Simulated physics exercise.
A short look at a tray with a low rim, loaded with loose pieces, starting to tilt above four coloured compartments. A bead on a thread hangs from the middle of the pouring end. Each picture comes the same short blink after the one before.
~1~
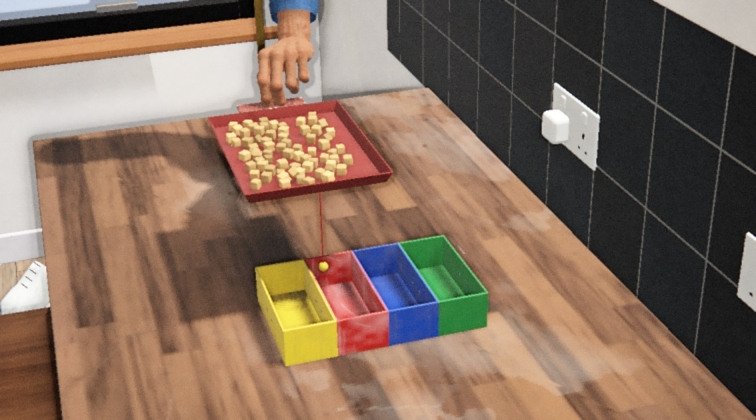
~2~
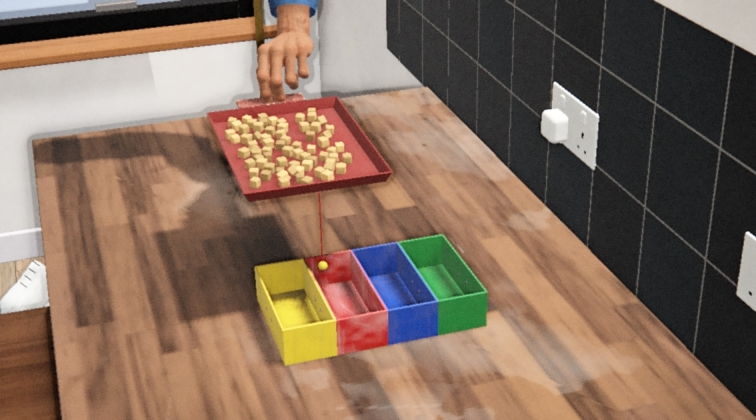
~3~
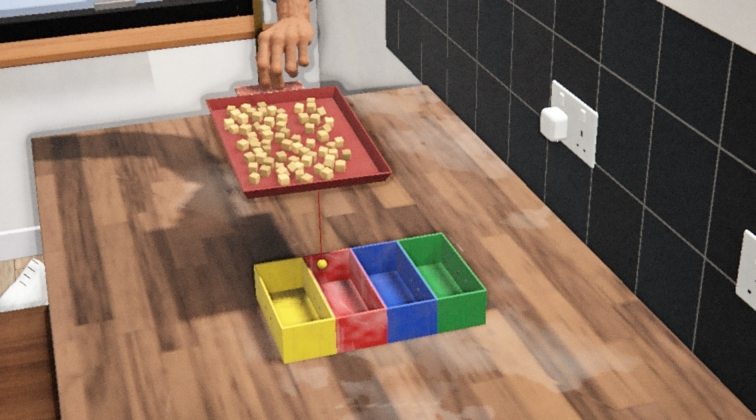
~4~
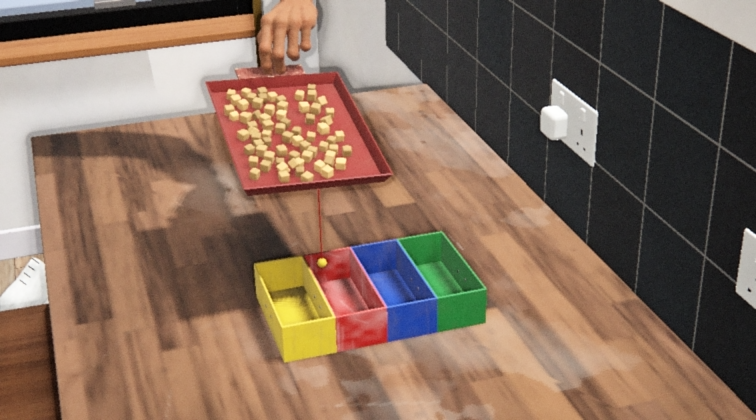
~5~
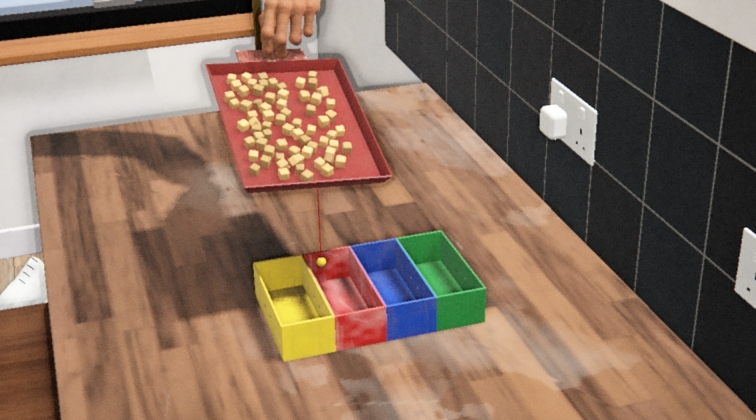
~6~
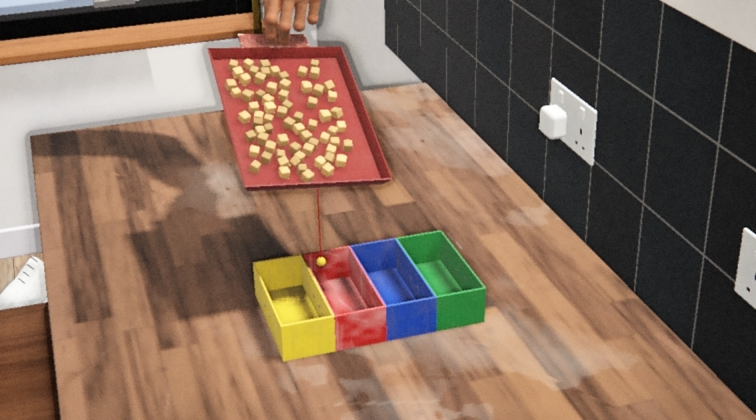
The clip shows a hand raising the far end of a red tray of small wooden cubes, tilting it gradually toward yellow, red, blue and green compartments on a wooden worktop, while the cubes barely shift and a yellow bead hangs in front.
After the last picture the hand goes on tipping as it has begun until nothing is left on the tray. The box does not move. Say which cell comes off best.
Fullest: The blue cell.
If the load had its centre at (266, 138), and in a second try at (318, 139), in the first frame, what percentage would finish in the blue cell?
Near 50 % and 50 %.
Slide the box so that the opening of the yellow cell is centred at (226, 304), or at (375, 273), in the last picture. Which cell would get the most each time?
First the green one, then the yellow cell.
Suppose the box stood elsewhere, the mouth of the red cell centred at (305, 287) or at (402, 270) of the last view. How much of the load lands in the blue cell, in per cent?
About 30 and 0 per cent.
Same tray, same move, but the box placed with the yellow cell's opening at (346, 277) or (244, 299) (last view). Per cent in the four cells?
Roughly 90 per cent, and 90 per cent.
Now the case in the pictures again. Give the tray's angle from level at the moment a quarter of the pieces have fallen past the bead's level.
At about 80°.
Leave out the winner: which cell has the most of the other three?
The runner-up: The red cell.
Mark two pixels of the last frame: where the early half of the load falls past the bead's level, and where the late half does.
Around (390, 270) and then (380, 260).
Shortly afterwards, tray tipped steeply; near two thirds on the tray; a little in the blue cell; only a few in the red cell; near a quarter falling or outside the box.
Next, tray tipped past a quarter turn; near half in the blue cell; near a quarter in the red cell; a little in the yellow cell; a little in the green cell; only a few falling or outside the box.
Some moments later, tray tipped past a quarter turn; near half in the blue cell; near a quarter in the red cell; a little in the yellow cell; a little in the green cell; only a few falling or outside the box.
In the end, tray tipped past a quarter turn; near half in the blue cell; near a quarter in the red cell; a little in the yellow cell; a little in the green cell; only a few outside the box.
